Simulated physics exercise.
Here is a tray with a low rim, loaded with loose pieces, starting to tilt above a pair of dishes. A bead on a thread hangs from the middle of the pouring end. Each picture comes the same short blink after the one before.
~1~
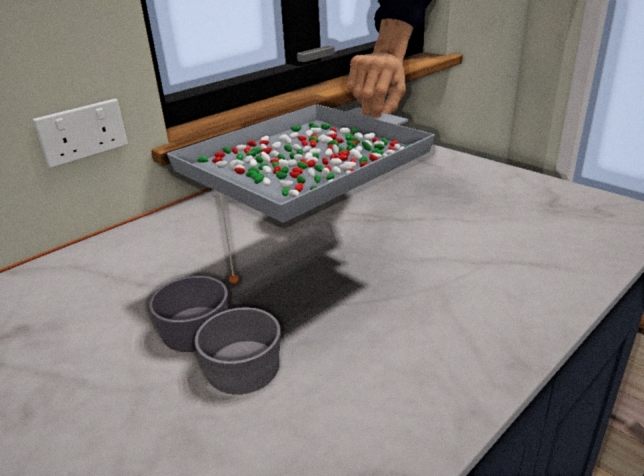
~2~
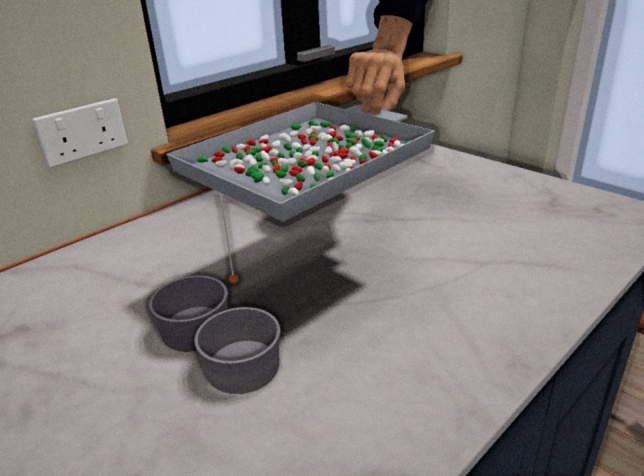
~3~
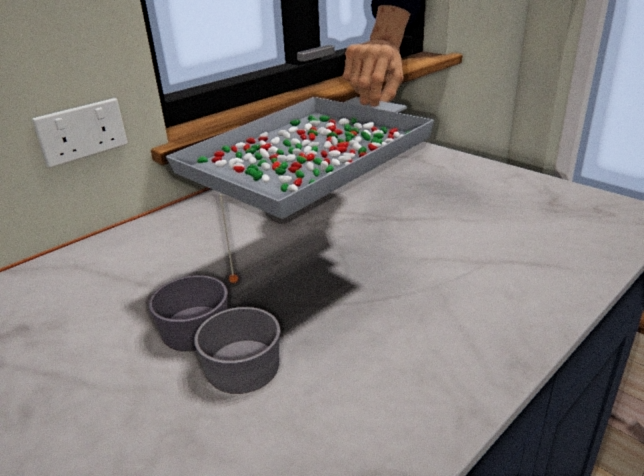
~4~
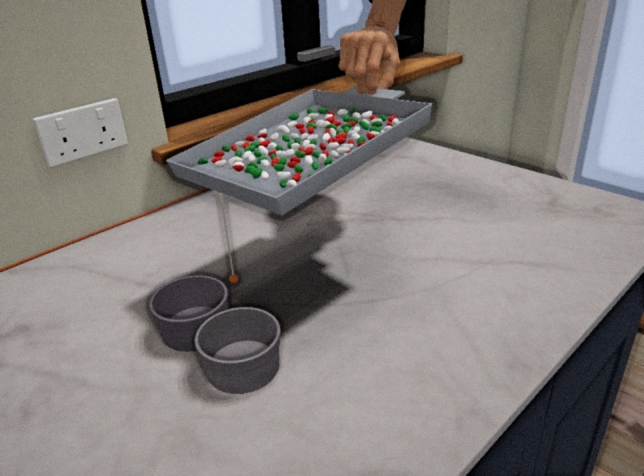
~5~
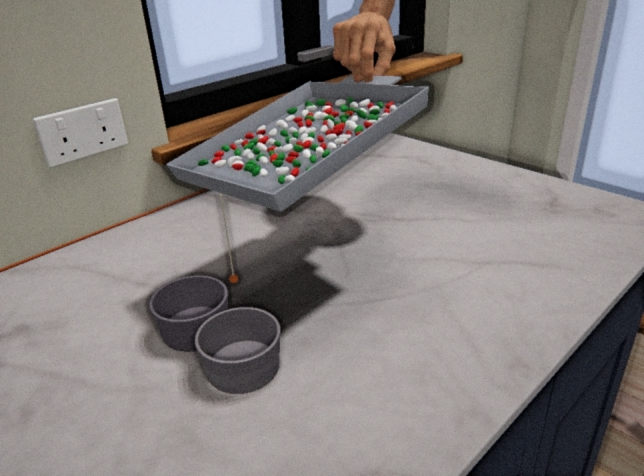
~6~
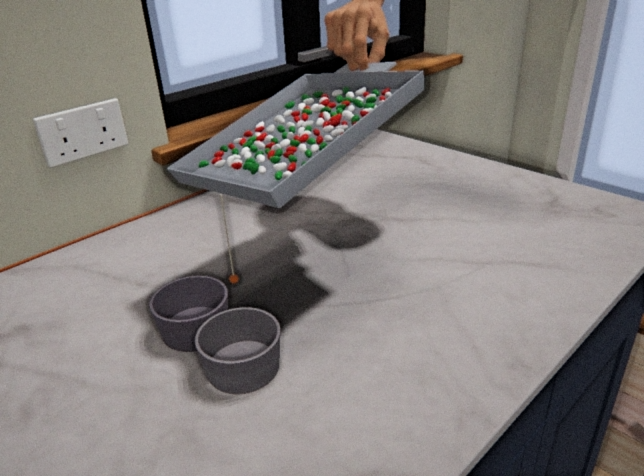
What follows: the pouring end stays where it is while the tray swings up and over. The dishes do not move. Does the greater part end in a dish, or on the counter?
They take less than half between them.
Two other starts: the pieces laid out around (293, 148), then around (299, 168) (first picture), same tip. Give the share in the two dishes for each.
In turn 20 and 30 in a hundred.
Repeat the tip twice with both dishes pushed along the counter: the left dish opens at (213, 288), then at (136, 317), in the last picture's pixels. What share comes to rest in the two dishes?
In turn 10 and 0 in a hundred.
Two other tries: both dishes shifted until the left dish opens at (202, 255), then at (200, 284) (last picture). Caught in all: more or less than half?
First the larger part, then not half.
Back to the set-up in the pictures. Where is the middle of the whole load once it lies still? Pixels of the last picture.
At about (182, 292).
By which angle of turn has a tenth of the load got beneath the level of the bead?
At about 80°.
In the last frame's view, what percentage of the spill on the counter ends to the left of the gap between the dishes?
Some 80 per cent.
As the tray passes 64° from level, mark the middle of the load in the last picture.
Near (208, 164).
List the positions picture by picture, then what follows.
In the first frame, corners of the pouring end near (172, 153) and (281, 202), level; middle of the load near (309, 156), jelly beans; left dish near (160, 328); right dish near (207, 368); bead on its thread near (234, 279).
In the second frame, corners of the pouring end near (171, 154) and (281, 201), level; middle of the load near (309, 154).
In the third frame, corners of the pouring end near (171, 156) and (279, 198), tipped barely, lowest at the left corner; middle of the load near (308, 150).
In the fourth frame, corners of the pouring end near (171, 159) and (277, 195), tipped a little, lowest at the left corner; middle of the load near (307, 143).
In the fifth frame, corners of the pouring end near (171, 163) and (274, 192), tipped a little, lowest at the left corner; middle of the load near (312, 136).
In the sixth frame, corners of the pouring end near (171, 167) and (271, 189), tipped clearly, lowest at the left corner; middle of the load near (308, 129); left dish near (160, 328); right dish near (207, 368).
Shortly afterwards, tray tipped steeply; all but a few on the tray; only a few in the air.
Next, tray tipped past a quarter turn; near a quarter on the tray; a little in the left dish; near half outside both; near a quarter in the air.
Some moments later, tray tipped past a quarter turn; a little in the left dish; all but a few outside both.
In the end, tray tipped past a quarter turn; none at all in the right dish; a little in the left dish; all but a few outside both.
